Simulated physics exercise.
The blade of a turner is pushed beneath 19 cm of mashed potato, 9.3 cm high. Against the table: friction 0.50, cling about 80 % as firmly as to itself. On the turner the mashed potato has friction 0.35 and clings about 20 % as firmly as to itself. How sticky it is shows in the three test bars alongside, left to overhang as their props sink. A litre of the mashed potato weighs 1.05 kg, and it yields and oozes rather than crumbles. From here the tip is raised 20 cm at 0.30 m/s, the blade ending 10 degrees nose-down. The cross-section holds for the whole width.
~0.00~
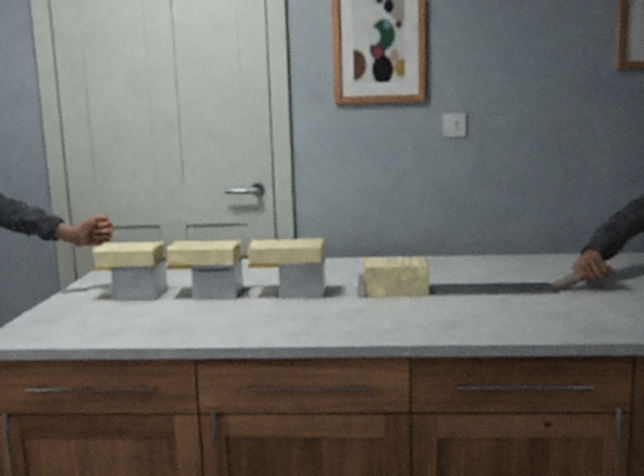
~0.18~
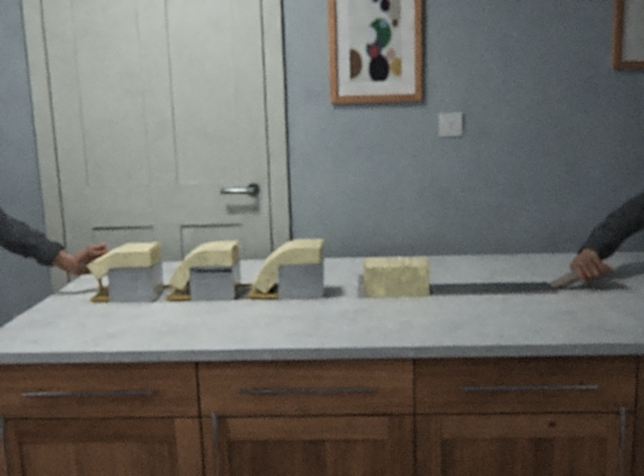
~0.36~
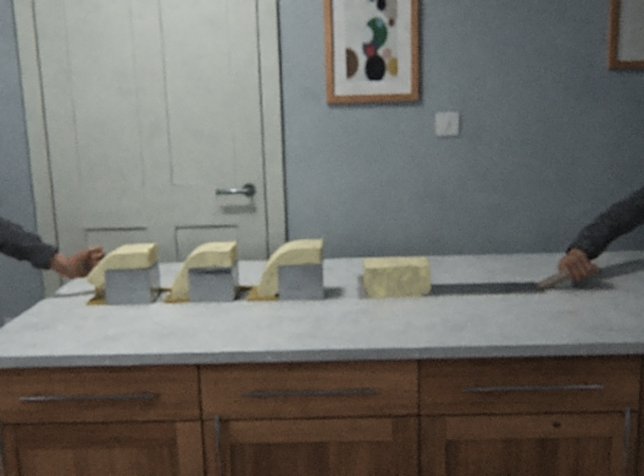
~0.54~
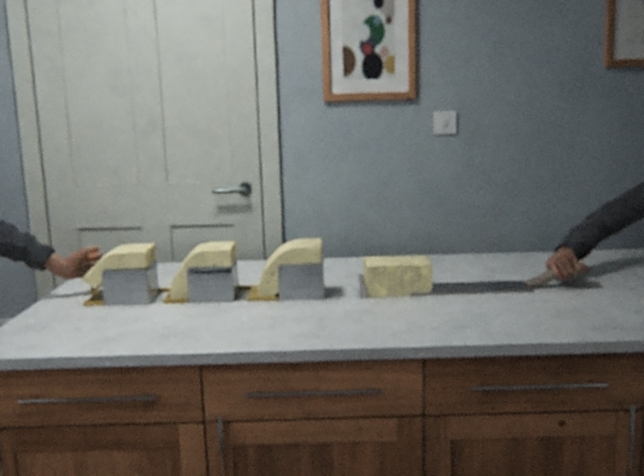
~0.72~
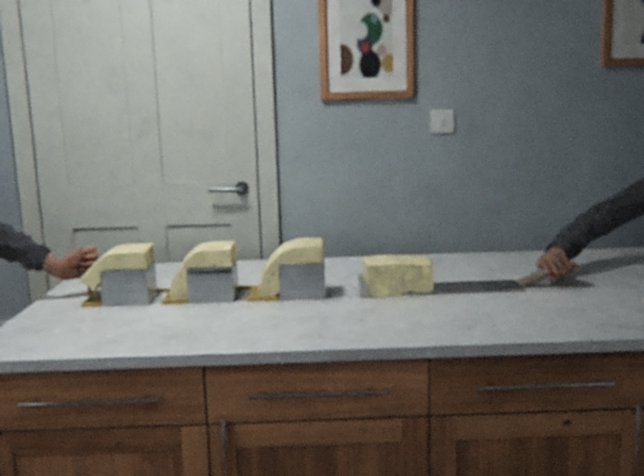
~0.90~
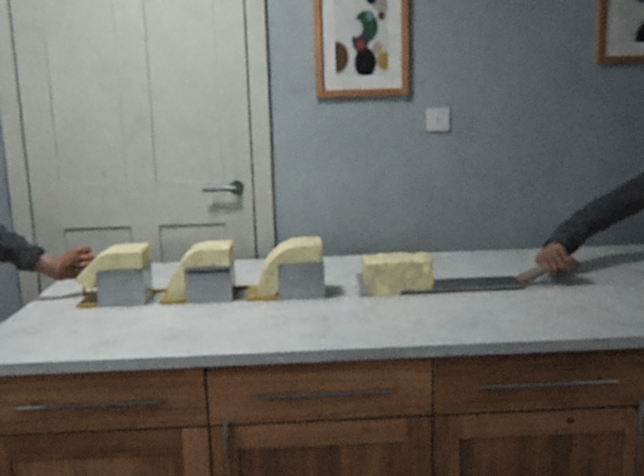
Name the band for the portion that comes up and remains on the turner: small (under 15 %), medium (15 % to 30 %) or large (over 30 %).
Expect small, that is under 15 %.
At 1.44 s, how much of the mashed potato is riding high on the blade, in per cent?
Near 40 %.
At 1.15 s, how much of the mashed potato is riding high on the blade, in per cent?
About 16 %.
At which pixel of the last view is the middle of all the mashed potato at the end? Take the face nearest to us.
Near (373, 280).
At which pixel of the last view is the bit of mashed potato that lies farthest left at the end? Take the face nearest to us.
Near (325, 292).
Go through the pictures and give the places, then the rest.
In the first frame, handle end of the blade at (559, 293), not yet moved; top of the mashed potato at (407, 266); bar tips down by 0, 0, 0 (left to right).
In the second frame, handle end of the blade at (557, 293), moved 7 mm; top of the mashed potato at (408, 266); bar tips down by 3.6 cm, 7.5 cm, 8.7 cm (left to right).
In the third frame, handle end of the blade at (545, 292), moved 4.3 cm; top of the mashed potato at (420, 266); bar tips down by 6.0 cm, 10 cm, 10 cm (left to right).
In the fourth frame, handle end of the blade at (534, 291), moved 7.9 cm; top of the mashed potato at (392, 265); bar tips down by 6.0 cm, 10 cm, 10 cm (left to right).
In the fifth frame, handle end of the blade at (525, 291), moved 11 cm; top of the mashed potato at (394, 264); bar tips down by 6.0 cm, 10 cm, 10 cm (left to right).
In the sixth frame, handle end of the blade at (525, 286), moved 11 cm; top of the mashed potato at (395, 262); bar tips down by 6.0 cm, 10 cm, 10 cm (left to right).
After 1.15 s, the tip is 7.9 cm up.
After 1.44 s, the tip is 17 cm up.
After 1.73 s, the tip is 20 cm up and 0 % is riding high on the blade.
After 2.03 s, the tip is 20 cm up and 0 % is riding high on the blade.
After 2.20 s, at the end, the tip is 20 cm up and 0 % is riding high on the blade.
